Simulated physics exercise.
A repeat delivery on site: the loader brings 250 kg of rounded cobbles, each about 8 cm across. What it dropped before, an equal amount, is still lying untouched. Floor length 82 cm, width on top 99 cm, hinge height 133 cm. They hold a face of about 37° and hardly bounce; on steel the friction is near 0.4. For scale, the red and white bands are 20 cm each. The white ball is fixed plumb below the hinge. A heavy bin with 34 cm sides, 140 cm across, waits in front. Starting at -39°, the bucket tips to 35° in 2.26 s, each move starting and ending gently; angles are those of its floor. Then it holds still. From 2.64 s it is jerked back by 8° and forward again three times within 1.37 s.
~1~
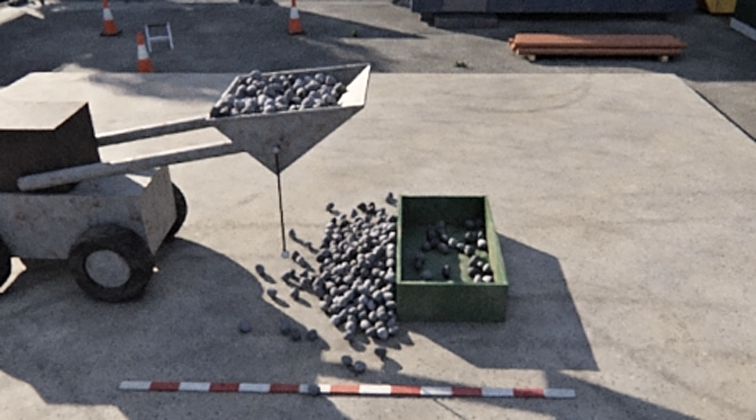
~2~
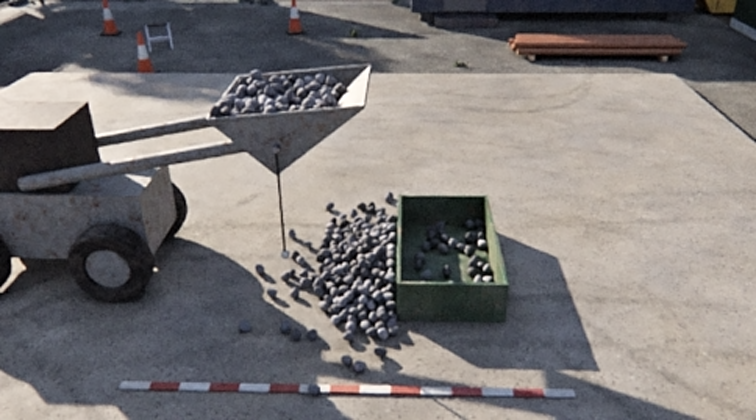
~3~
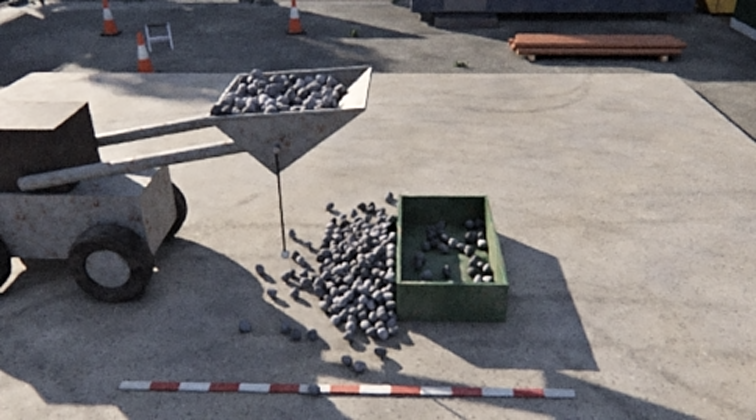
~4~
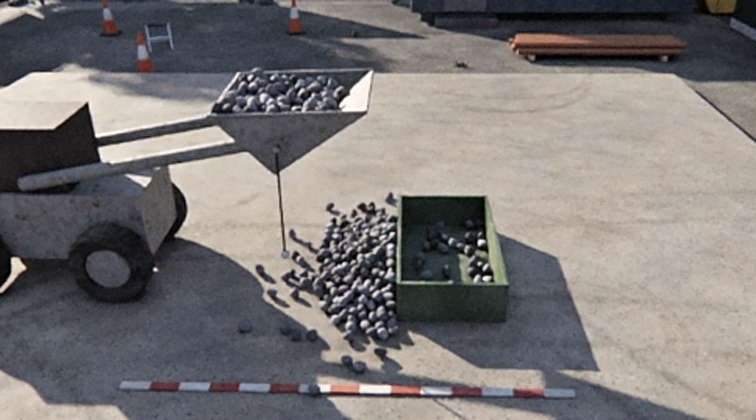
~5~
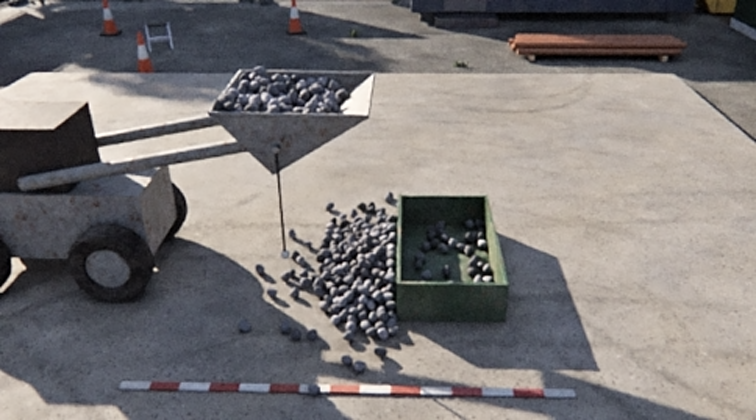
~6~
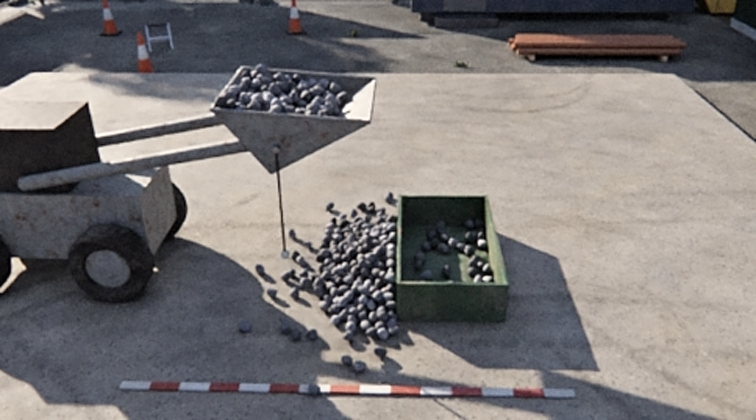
On a sunlit concrete yard, a loader held a bucket of rounded grey stones above a loose pile beside a green bin, and the bucket tilted slightly forward while everything else stayed still.
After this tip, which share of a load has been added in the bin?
Roughly 56 per cent of a load more.
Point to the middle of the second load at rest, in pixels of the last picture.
Near (415, 257).
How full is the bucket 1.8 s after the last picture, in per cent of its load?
It holds some 25 per cent.
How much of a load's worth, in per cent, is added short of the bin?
Near 45 parts in a hundred.
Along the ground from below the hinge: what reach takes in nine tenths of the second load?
Roughly 140 cm ahead of it.
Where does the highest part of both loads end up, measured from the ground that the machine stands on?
Some 40 cm above that level.
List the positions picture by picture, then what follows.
The bucket is at -39°, its lip at (364, 106); the top of the load is at (286, 83). The earlier load is highest near (390, 247), 27 cm above ground level, 87 % short of the bin, 12 % in the bin, in the first picture.
Lip at (364, 107), floor tilted -39°, highest stones at (277, 83), in the second picture.
The bucket is at -37°, its lip at (365, 109); the top of the load is at (262, 84), in the third picture.
The bucket is at -35°, its lip at (367, 113); the top of the load is at (263, 83), in the fourth picture.
The bucket is at -32°, its lip at (368, 117); the top of the load is at (262, 81), in the fifth picture.
Lip at (370, 122), floor tilted -29°, highest stones at (260, 79), in the sixth picture.
Then, 1.2 s after the last picture the floor is at 23°; in per cent of one load, 98 in the bucket, 89 short of the bin, 12 in the bin; the foremost stones are at (485, 258).
Then, 1.8 s after the last picture the floor is at 35°; in per cent of one load, 24 in the bucket, 141 short of the bin, 34 in the bin, 1 beside or beyond the bin; the foremost stones are at (485, 258).
Then, 3.9 s after the last picture the floor is at 35°; in per cent of one load, 0 in the bucket, 130 short of the bin, 68 in the bin, 2 beside or beyond the bin; the foremost stones are at (491, 275).
Then, 6.5 s after the last picture the floor is at 35°; in per cent of one load, 0 in the bucket, 130 short of the bin, 68 in the bin, 2 beside or beyond the bin; the foremost stones are at (491, 275). Net gain in the bin, 56.
